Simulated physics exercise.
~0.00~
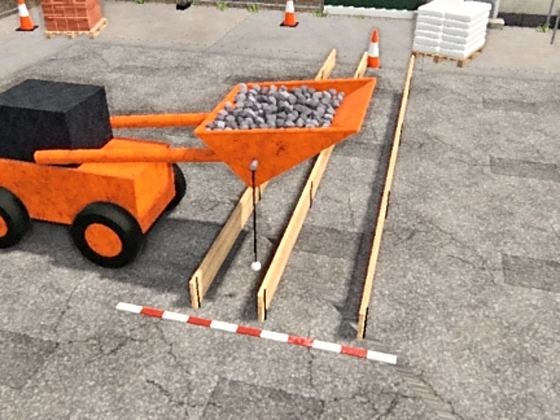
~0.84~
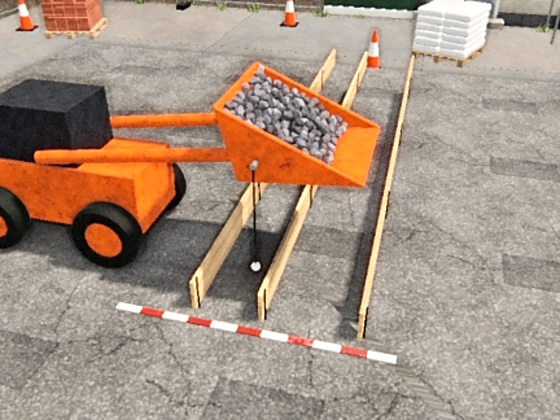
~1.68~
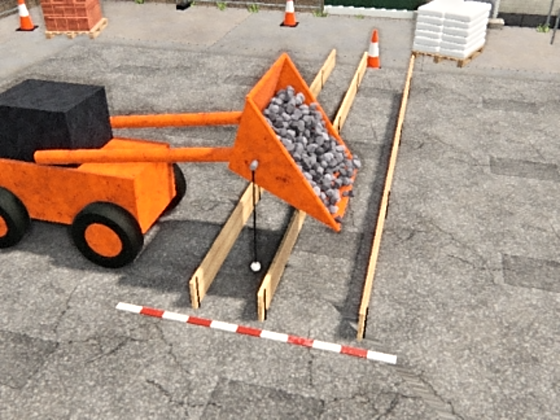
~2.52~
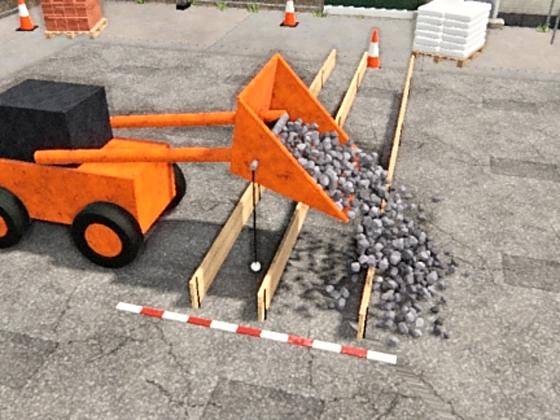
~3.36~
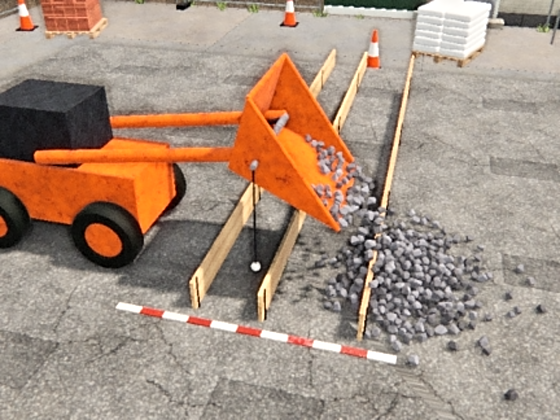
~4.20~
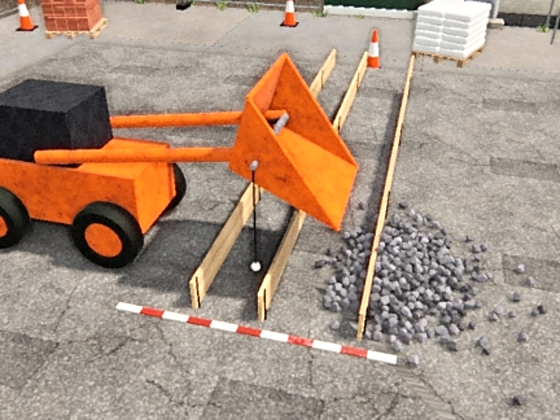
Orange loader tipping a bucketful of grey stones over wooden boards, jerking it until empty, most landing beyond the last board.
